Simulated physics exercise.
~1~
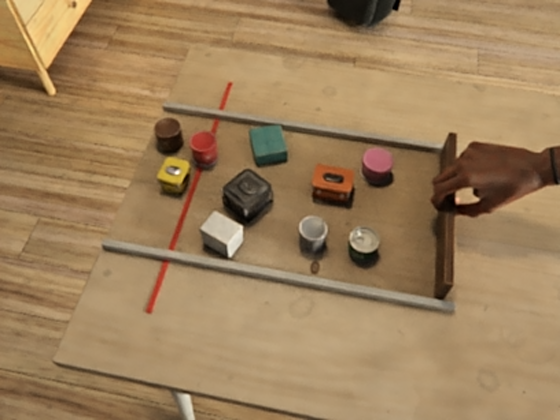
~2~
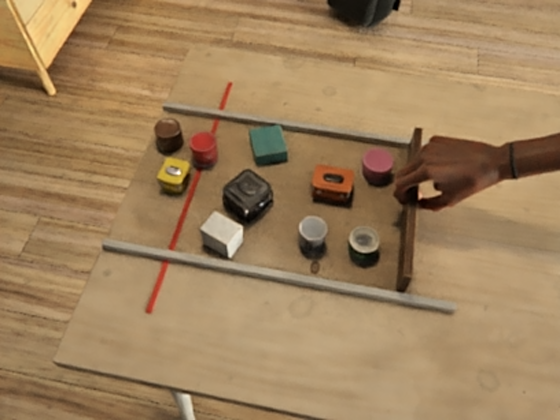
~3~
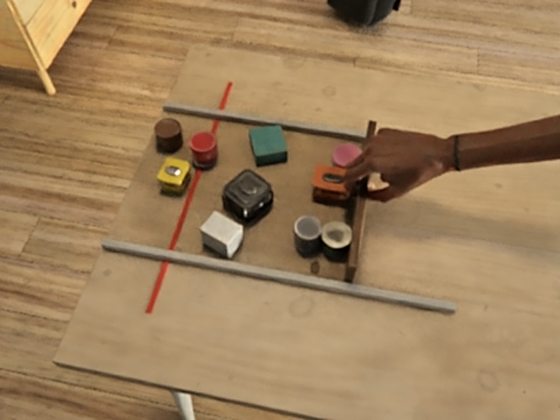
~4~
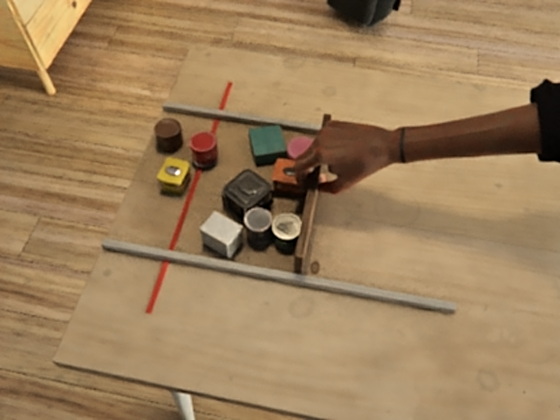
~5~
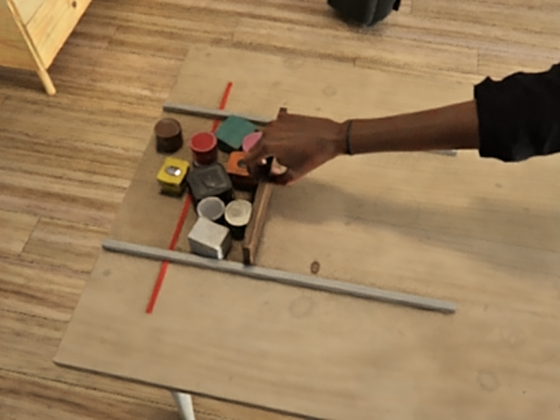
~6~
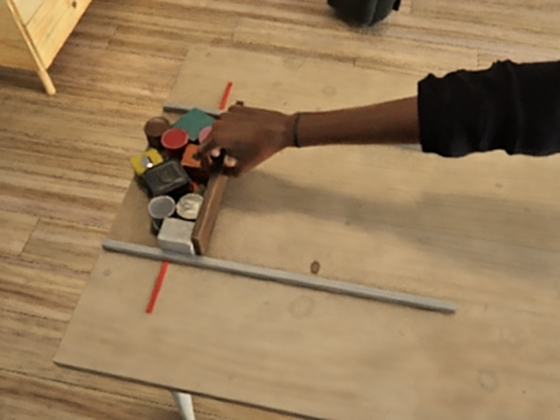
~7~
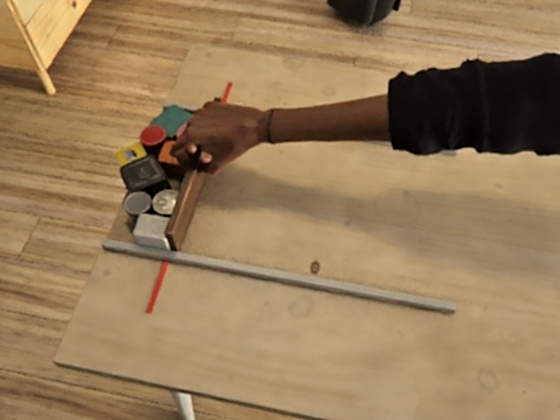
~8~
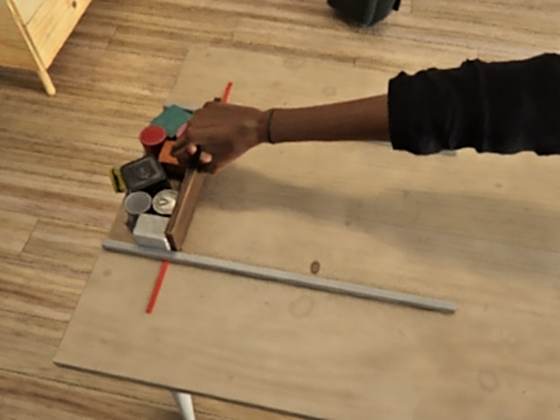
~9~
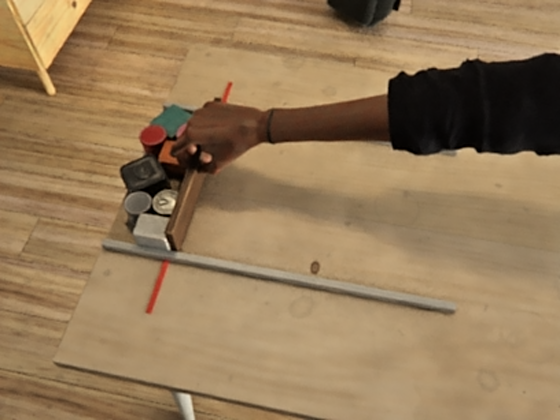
A dark-skinned hand holds a brown board upright at the right of a pale wooden table, seen from above at an angle. Between two grey rails lie small objects, including a pink pot, orange and teal items, a black case, a white block and two round tins, with yellow, red and brown pieces near a red tape line at left. The hand slides the board left, gathering them into a cluster. Pushed past the tape, the cluster crowds the left edge, and the brown tub drops off. The board stops, then the yellow case tips and falls, while the rest stay bunched on the table.
